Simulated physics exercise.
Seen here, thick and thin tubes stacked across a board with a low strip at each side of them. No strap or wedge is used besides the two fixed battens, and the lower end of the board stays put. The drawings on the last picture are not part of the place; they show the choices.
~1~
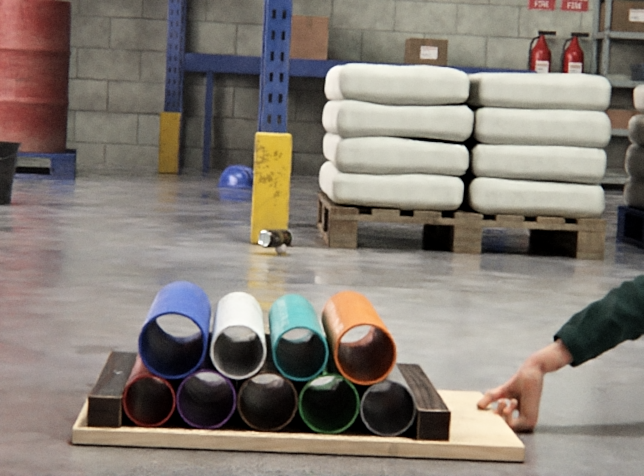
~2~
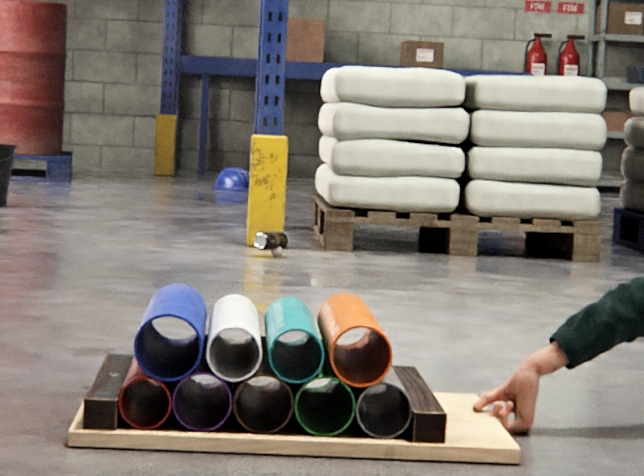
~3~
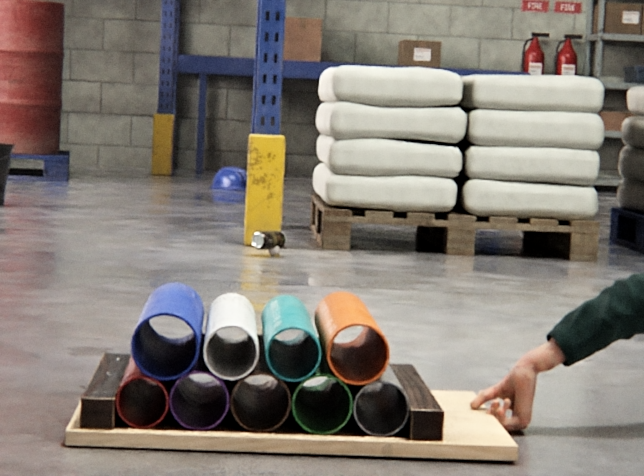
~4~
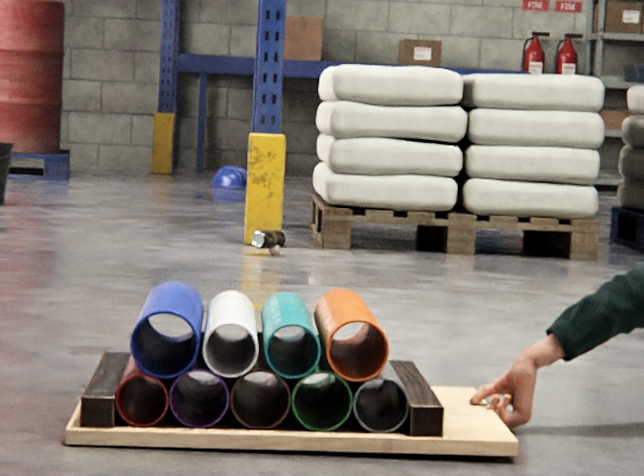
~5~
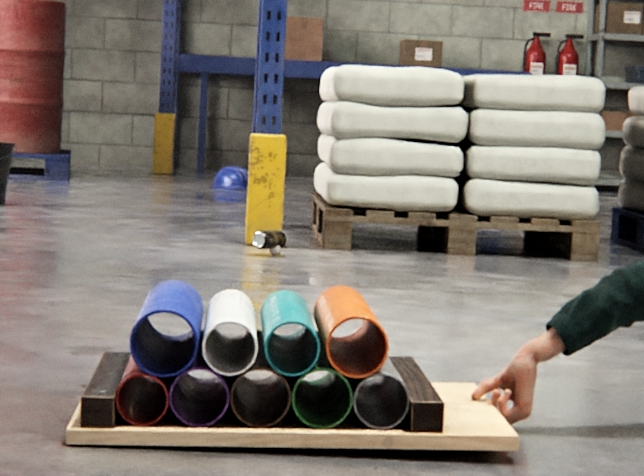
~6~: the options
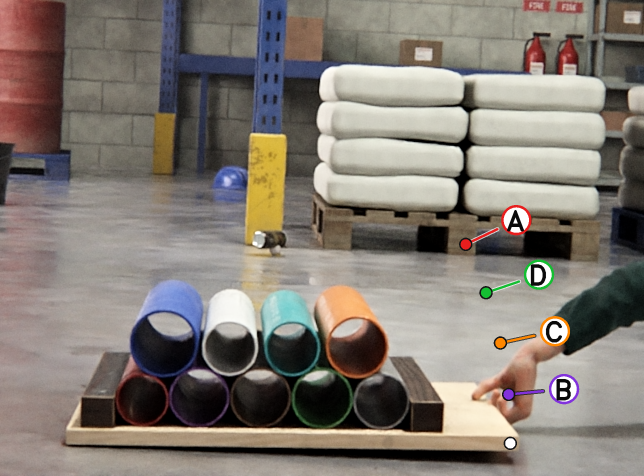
At first, four tubes, blue, white, teal and orange, rest on a lower row of five on a board between two dark strips, while a hand at the right touches the board's end. Then the fingers raise that end very slightly, and the tubes keep their places in the stack.
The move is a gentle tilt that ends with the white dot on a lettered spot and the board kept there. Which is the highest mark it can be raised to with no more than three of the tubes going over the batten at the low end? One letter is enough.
Mark A is as high as it can go.
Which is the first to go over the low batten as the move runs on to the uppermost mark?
The blue one.
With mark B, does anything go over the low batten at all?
No, at B.
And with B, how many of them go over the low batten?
With B, none.
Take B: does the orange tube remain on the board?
The orange tube: Yes.
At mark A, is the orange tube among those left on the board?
Yes.
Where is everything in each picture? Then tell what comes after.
The first picture shows green tube (329, 404); grey tube (388, 408); white tube (238, 351).
The second picture shows white tube (234, 354); blue tube (168, 347).
The third picture shows board (289, 402); grey tube (382, 409); red tube (142, 402).
The fourth picture shows board (288, 399); red tube (142, 401); purple tube (199, 398).
The fifth picture shows board (289, 397); red tube (142, 399); purple tube (199, 397).
On the marked copy, A at (466, 244); B at (508, 394); C at (501, 343); D at (486, 293); the white dot at (510, 443).
With A. Early on, board at 17°.
Further on, board at 28°.
At the end, board at 28°, one over the low batten (blue).
As for the rest, B none over the low batten; C none over the low batten; D one over the low batten (blue).
